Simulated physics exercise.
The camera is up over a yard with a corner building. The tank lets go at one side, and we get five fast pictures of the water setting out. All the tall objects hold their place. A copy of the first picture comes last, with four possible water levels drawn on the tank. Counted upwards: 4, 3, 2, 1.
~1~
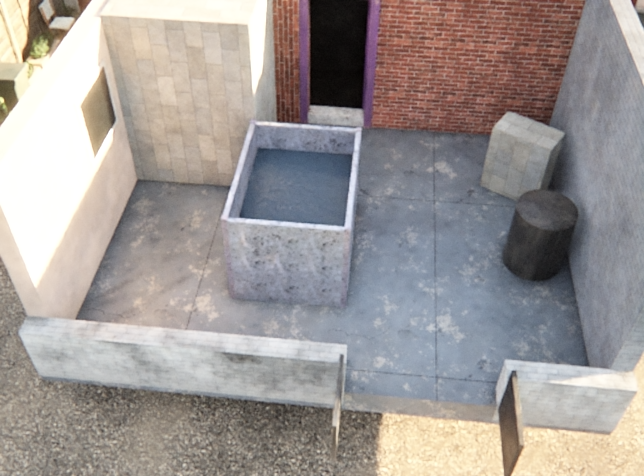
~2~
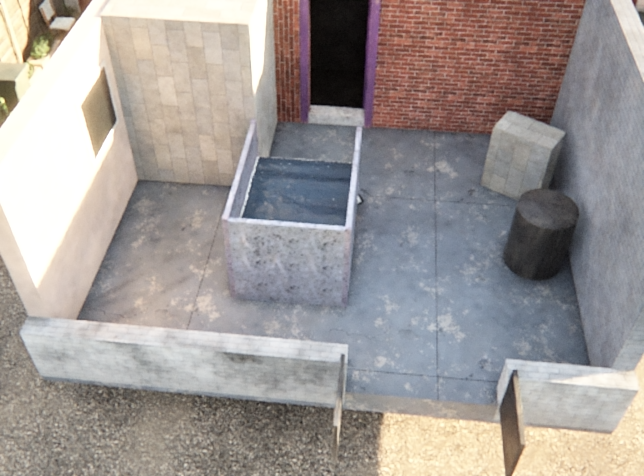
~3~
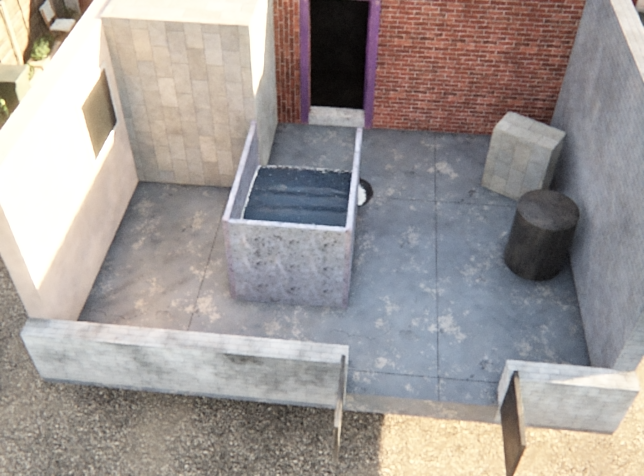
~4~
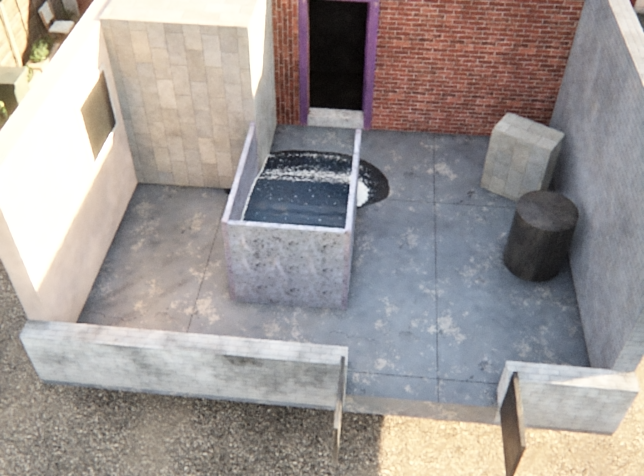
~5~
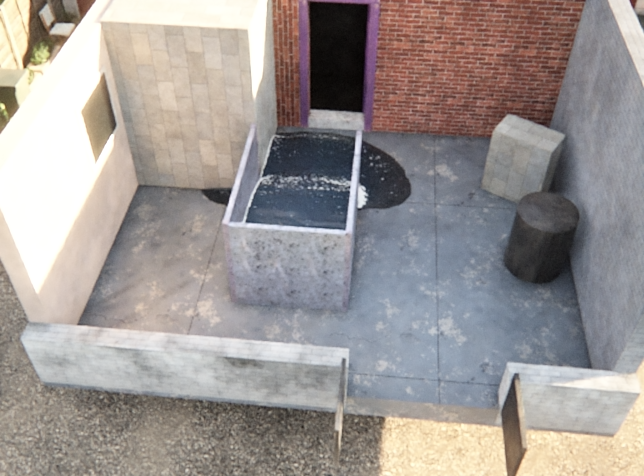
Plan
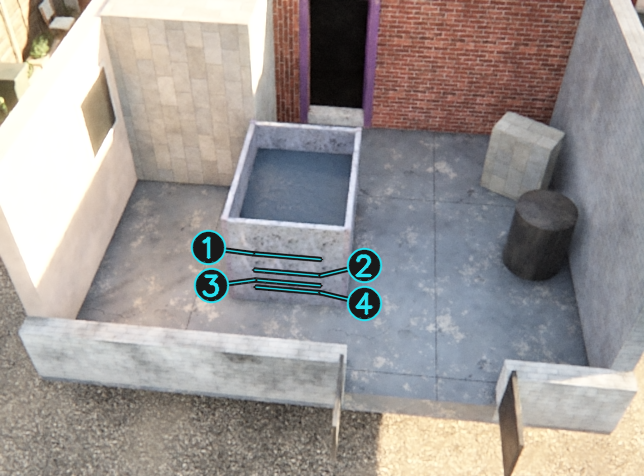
Water lying still in a grey tank, then pouring out its far side and spreading left and right near a purple doorway.
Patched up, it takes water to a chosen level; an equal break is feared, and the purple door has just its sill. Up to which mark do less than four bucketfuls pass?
3 will do.
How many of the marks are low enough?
Two of them.
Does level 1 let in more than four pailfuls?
Yes, that goes wrong.
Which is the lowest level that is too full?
Here it is level 2.
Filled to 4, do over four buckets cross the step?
No, that is safe.
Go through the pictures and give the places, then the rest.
The first frame shows water in the tank at rest, its middle at (297, 195); foot of the purple doorway at (336, 125); open gate at (426, 349).
In the second frame, water covers 1 % of the ground, its front hidden from here.
In the third frame, water covers 4 % of the ground, its front hidden from here.
In the fourth frame, water covers 8 % of the ground, its front hidden from here.
The fifth frame shows front seen at (392, 164), 14 % of the ground wet.
On the marked copy, 1 at (286, 256); 2 at (287, 272); 3 at (287, 282); 4 at (287, 289); from the bottom up 4, 3, 2, 1.
Choosing 1, dozens of bucketfuls pour in.
Choosing 2, about 11 bucketfuls get in.
Choosing 3, a bucket or two gets in.
Choosing 4, nothing gets over.
